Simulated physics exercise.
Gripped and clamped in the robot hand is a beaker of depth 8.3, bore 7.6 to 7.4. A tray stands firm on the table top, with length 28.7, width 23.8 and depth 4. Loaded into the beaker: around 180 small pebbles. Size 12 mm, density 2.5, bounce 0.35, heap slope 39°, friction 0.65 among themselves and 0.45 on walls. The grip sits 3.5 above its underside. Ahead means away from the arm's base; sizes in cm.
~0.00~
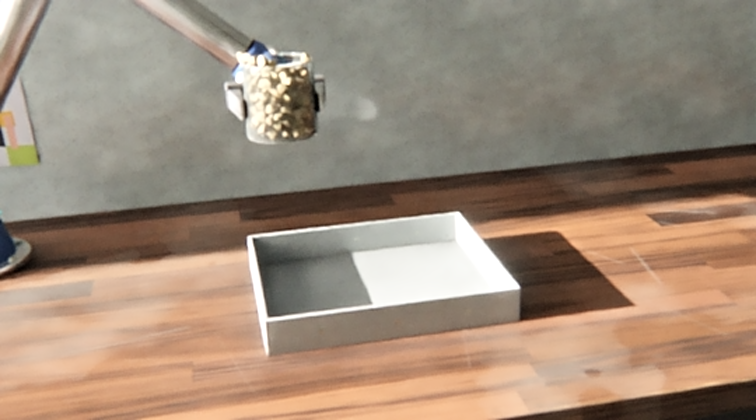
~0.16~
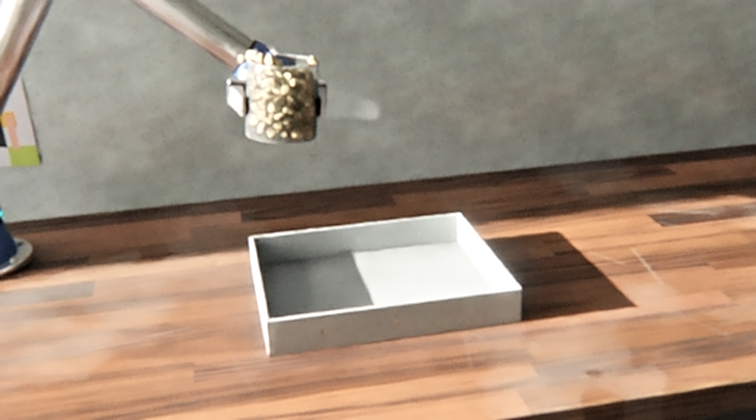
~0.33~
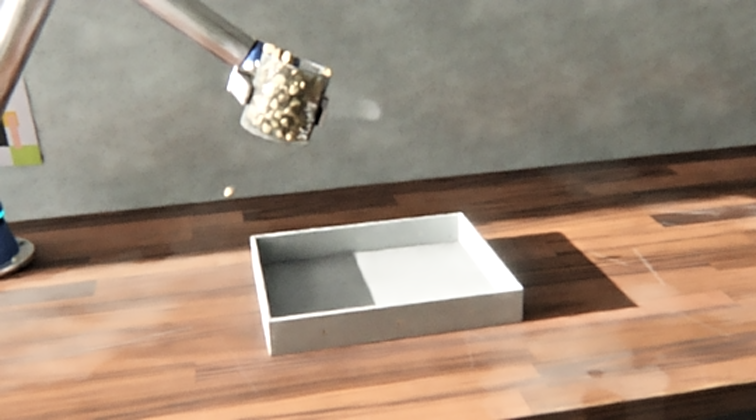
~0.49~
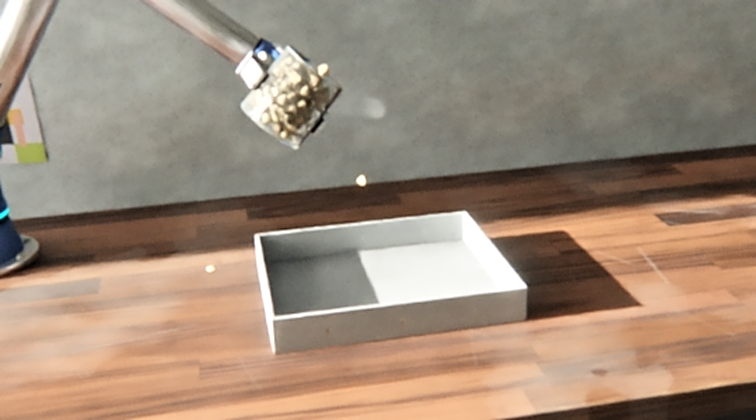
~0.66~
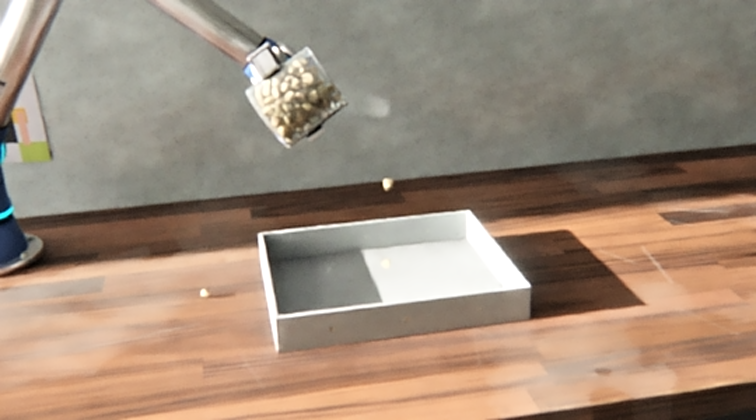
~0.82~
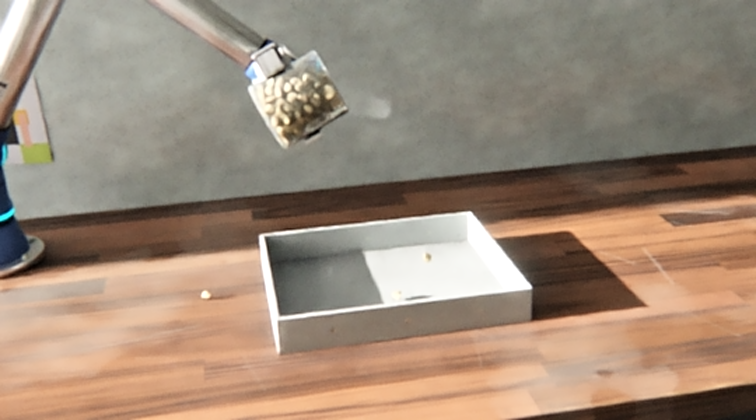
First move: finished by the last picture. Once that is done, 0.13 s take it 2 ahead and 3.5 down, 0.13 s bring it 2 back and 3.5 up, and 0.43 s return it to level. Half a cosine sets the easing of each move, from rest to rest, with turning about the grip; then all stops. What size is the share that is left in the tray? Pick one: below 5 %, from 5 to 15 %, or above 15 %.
Below 5 %.
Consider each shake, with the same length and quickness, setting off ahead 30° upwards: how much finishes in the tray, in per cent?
It comes to near 15 percent.
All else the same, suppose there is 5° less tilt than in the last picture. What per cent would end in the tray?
Roughly 5 percent then.
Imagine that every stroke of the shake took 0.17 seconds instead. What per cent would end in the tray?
That gives about 0 percent.
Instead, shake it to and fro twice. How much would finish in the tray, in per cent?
That would give close to 5 percent.
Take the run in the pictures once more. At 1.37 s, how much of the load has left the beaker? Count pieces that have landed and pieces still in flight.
Close to 5 per cent of the load is out.
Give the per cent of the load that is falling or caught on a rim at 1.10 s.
Roughly 1 per cent.
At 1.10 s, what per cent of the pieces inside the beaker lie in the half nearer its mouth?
Close to 45 in a hundred.
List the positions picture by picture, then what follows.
Beaker middle at (281, 99), level; upper third of the load around (277, 83), from x 240 to 310, top at y 55; 176 in the beaker, in the first frame.
Beaker middle at (283, 99), tilted 6° forward; upper third of the load around (279, 83), from x 245 to 315, top at y 55; 175 in the beaker, 1 in flight or on a rim, in the second frame.
Beaker middle at (286, 99), tilted 22° forward; upper third of the load around (282, 84), from x 230 to 330, top at y 50; 175 in the beaker, 1 in flight or on a rim, in the third frame.
Beaker middle at (292, 99), tilted 42° forward; upper third of the load around (291, 83), from x 210 to 365, top at y 65; 174 in the beaker, 2 in flight or on a rim, in the fourth frame.
Beaker middle at (297, 98), tilted 58° forward; upper third of the load around (293, 84), from x 205 to 390, top at y 65; 173 in the beaker, 1 in the tray, 1 on the table or floor, 1 in flight or on a rim, in the fifth frame.
Beaker middle at (298, 100), tilted 64° forward; upper third of the load around (295, 87), from x 205 to 425, top at y 70; 173 in the beaker, 2 in the tray, 1 on the table or floor, in the sixth frame.
After 1.10 s, tilted 64° forward, highest piece 29 above the table; 171 in the beaker, 2 in the tray, 1 on the table or floor, 2 in flight or on a rim.
After 1.37 s, tilted 15° forward, highest piece 29 above the table; 171 in the beaker, 4 in the tray, 1 on the table or floor.
After 1.71 s, level, highest piece 30 above the table; 171 in the beaker, 4 in the tray, 1 on the table or floor.
After 2.76 s, level, highest piece 30 above the table; 171 in the beaker, 4 in the tray, 1 on the table or floor.
At rest, 171 in the beaker, 4 in the tray, 1 on the table or floor. That is 2 % in the tray.
